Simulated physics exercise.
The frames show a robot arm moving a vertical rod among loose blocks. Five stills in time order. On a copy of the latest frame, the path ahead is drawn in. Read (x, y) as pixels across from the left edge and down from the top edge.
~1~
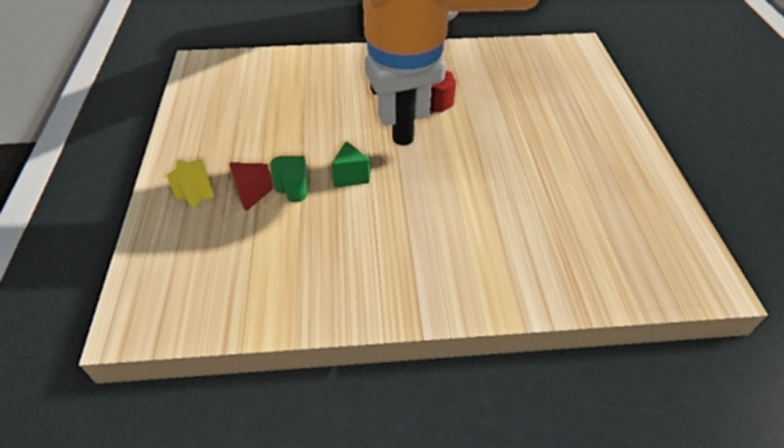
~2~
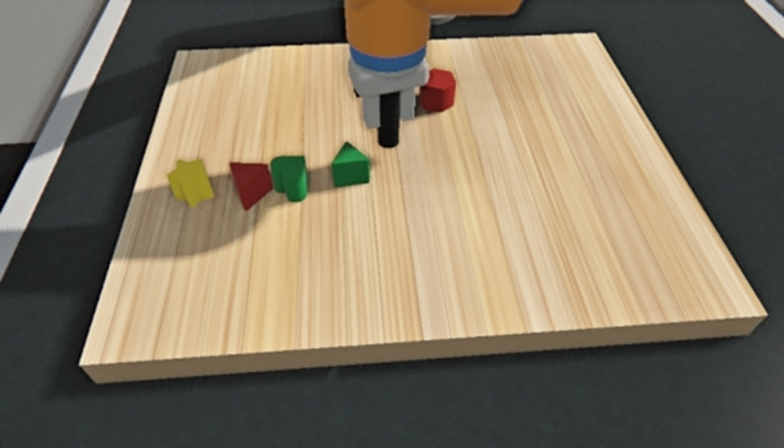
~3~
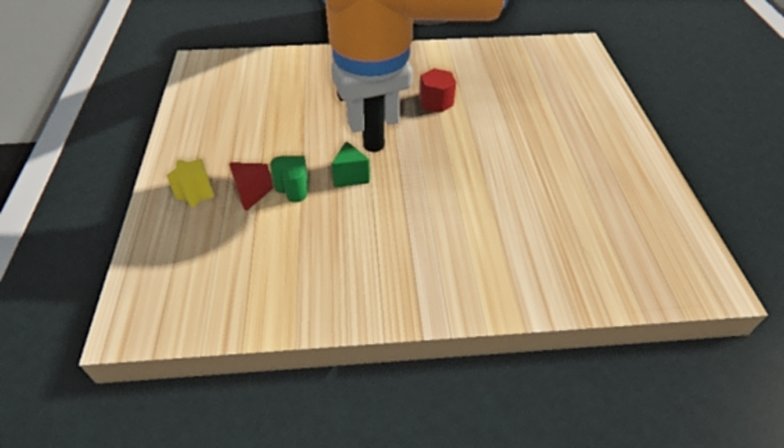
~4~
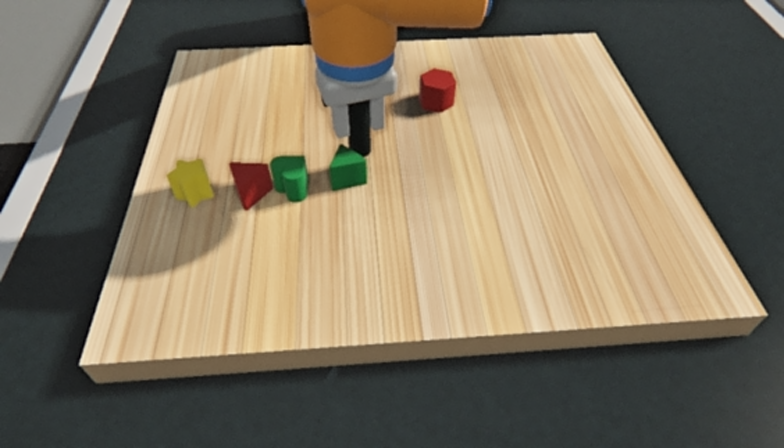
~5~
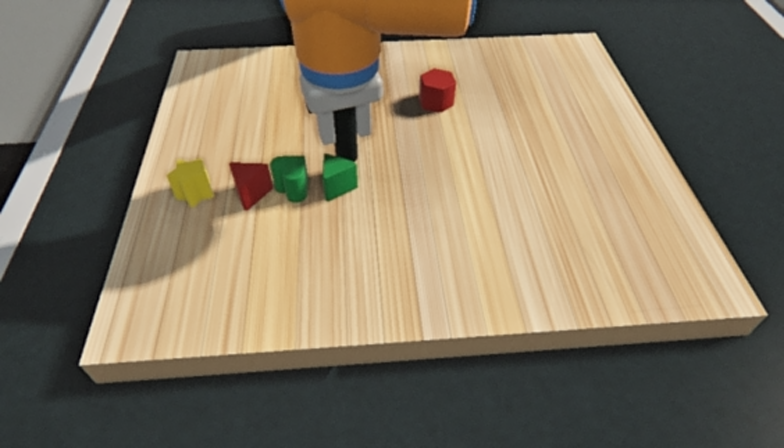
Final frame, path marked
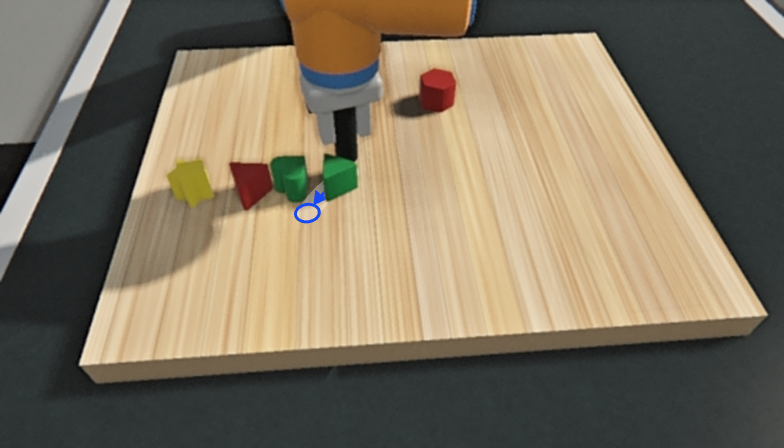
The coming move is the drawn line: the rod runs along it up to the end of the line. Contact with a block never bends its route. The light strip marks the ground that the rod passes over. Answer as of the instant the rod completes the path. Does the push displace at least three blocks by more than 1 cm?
That would be a no.
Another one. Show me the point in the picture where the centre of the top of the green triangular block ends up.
It will end up at (300, 208).
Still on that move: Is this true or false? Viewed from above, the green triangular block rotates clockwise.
The statement is false.
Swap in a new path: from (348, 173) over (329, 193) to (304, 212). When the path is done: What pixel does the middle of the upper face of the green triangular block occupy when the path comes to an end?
The middle of its top is at (295, 207).
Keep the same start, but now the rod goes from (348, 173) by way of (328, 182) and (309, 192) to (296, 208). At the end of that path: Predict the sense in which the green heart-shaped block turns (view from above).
The twist is clockwise.
Drawn move, from (348, 173) by way of (333, 185) and (319, 198) to (307, 213).
What follows on the original path. Halfway along, rod (323, 176); green triangular block (315, 184).
At the end, rod (305, 197); green heart-shaped block still; green triangular block (300, 208), turned 25° anticlockwise.
